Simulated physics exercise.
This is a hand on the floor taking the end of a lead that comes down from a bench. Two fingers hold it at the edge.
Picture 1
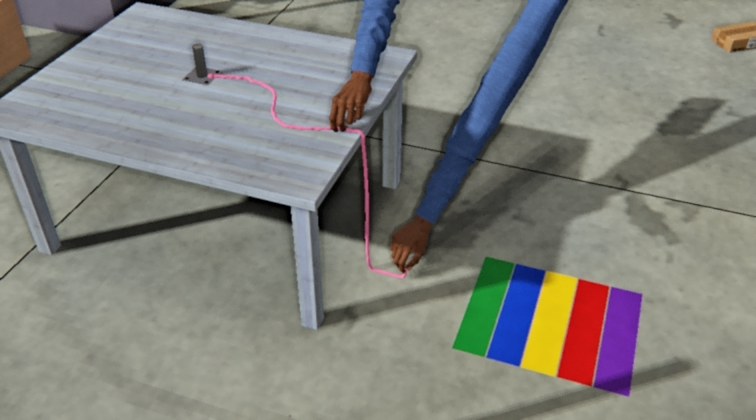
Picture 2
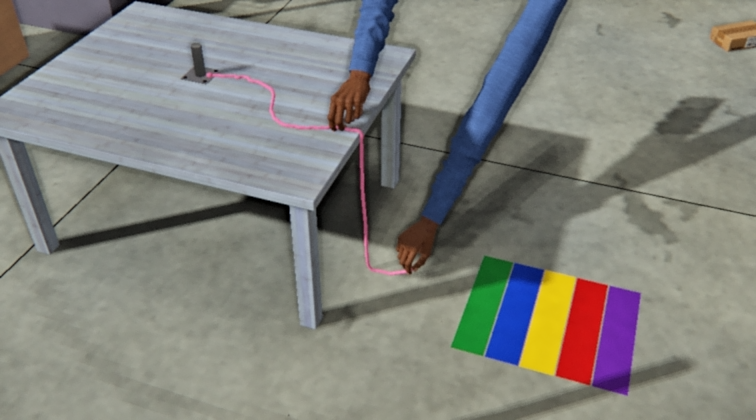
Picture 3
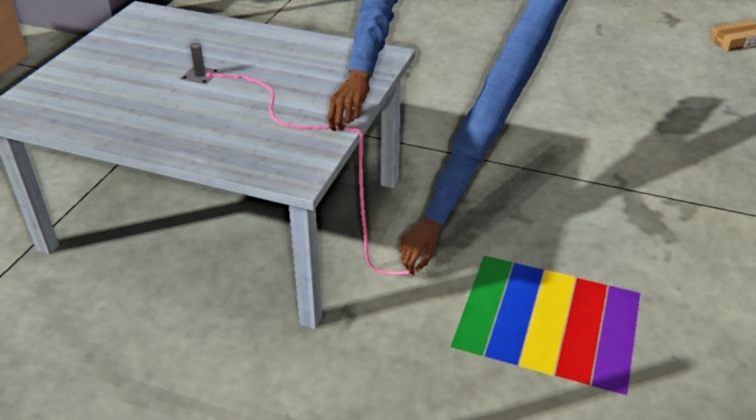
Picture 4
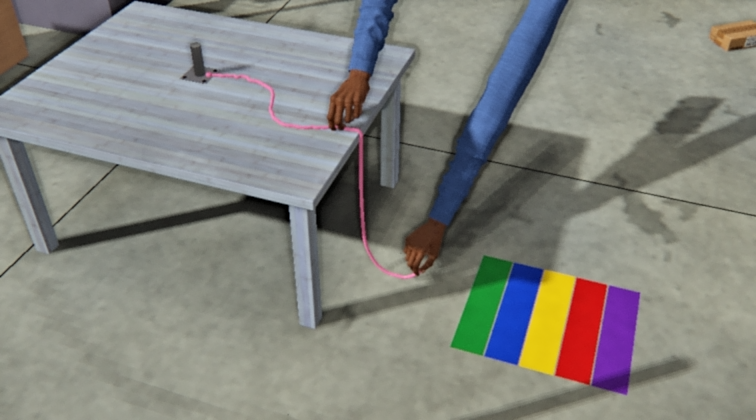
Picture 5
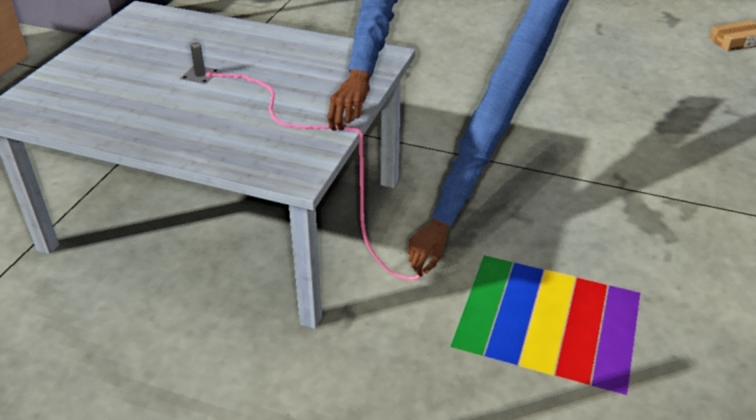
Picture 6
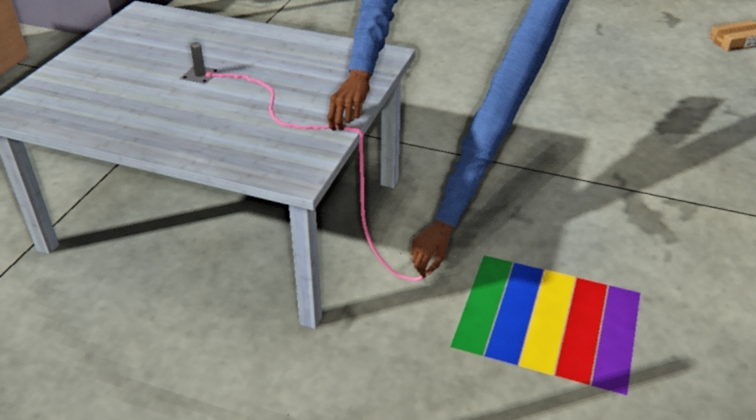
A hand near the floor, holding the end of a pink cord that hangs over a gray table's edge, slides slightly to the right. The cord's lower bend softens into a slanting curve as the end inches toward the striped color panel, while another hand stays on the tabletop.
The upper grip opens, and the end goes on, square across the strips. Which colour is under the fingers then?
It gets as far as the yellow strip.
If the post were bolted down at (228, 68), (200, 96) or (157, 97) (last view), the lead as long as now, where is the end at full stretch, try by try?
About (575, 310), (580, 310) and (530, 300).
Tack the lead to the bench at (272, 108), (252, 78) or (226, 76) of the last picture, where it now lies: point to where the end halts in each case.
Near (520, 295), (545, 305) and (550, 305).
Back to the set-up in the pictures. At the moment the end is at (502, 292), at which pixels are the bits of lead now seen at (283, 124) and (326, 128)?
The first at (327, 117), the second at (363, 135).
Soon after, end near (502, 293); over green.
After that, end near (533, 300); over blue.
At the stop, end near (553, 305); over yellow. The yellow one.
